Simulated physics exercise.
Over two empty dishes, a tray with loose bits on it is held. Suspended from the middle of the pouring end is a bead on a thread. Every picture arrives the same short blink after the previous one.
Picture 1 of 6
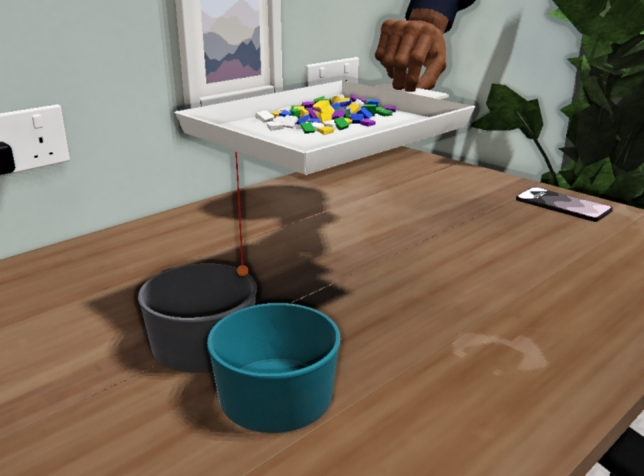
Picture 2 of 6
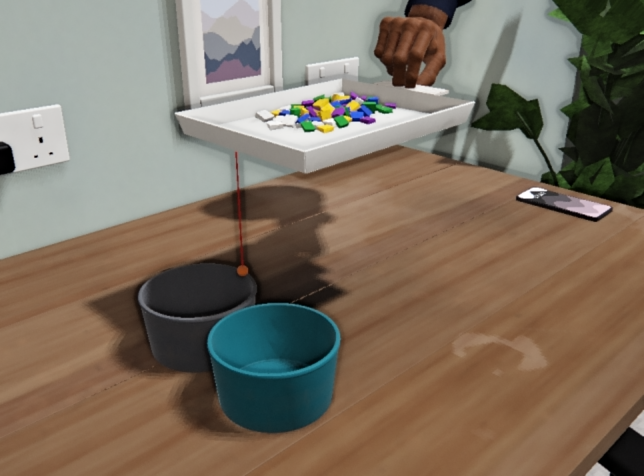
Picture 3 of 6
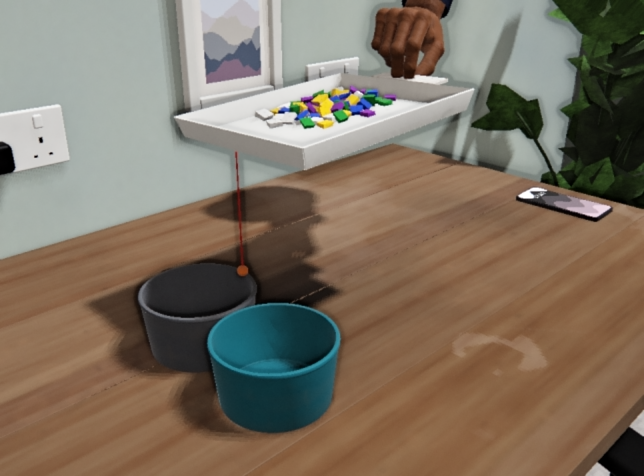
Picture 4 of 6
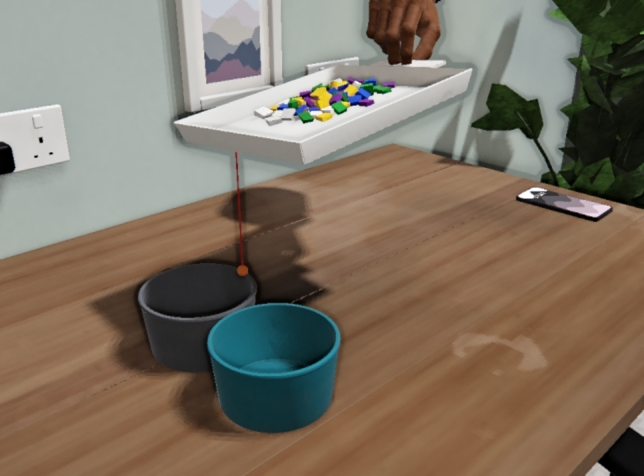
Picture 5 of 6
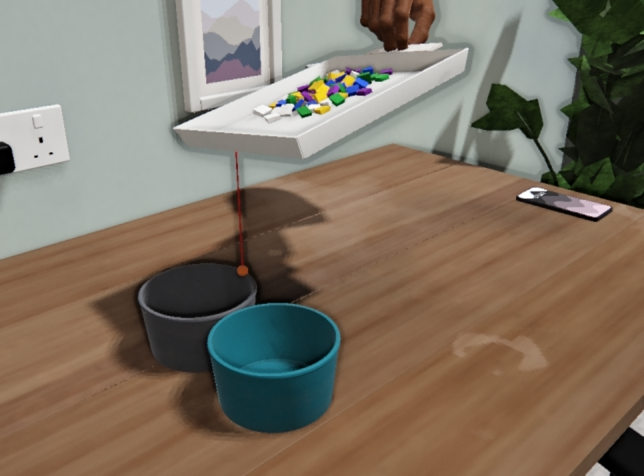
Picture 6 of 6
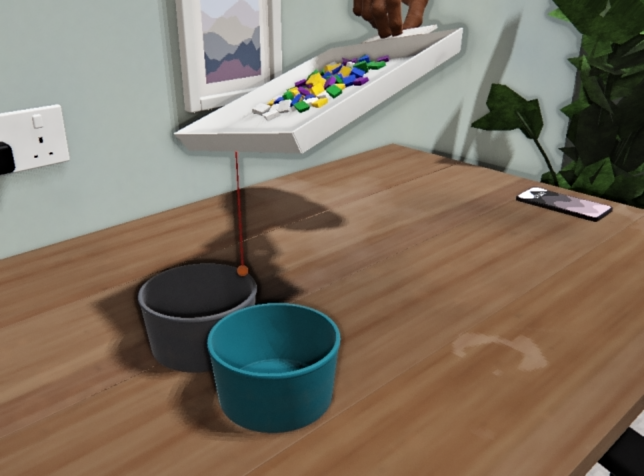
In this clip, a hand holds a white tray of small colourful pieces above a grey dish and a teal dish on a wooden table, then gradually raises the tray's far side, tilting it while the pieces stay clustered together.
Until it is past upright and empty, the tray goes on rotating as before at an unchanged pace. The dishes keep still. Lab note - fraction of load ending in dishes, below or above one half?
Catch falls short of half.
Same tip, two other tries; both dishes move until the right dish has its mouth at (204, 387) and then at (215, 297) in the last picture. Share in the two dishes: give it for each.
In order: 0 percent and 40 percent.
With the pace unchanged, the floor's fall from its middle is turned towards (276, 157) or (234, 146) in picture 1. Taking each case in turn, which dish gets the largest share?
Outcome by order - one: Right side; two: Left side.
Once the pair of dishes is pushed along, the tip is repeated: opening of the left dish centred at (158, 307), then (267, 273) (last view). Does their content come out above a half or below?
Placing 1: A minority of it. Placing 2: A minority of it.
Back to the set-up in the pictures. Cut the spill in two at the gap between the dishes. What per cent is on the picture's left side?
Share to the left: Near 80 per cent.
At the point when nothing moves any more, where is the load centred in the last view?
Around (201, 303).
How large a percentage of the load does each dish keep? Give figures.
Left dish 10 per cent; right dish 0 per cent.
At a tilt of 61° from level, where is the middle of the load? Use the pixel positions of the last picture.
Load centre: Approx. (227, 123).
Soon, tray tipped steeply; all on the tray.
A while on, tray tipped right over; about half on the tray; a small part in the left dish; about a third outside both; a small part in the air.
Towards the end, tray tipped past a quarter turn; a small part in the left dish; most outside both.
Finally, tray tipped past a quarter turn; none in the right dish; a small part in the left dish; most outside both.
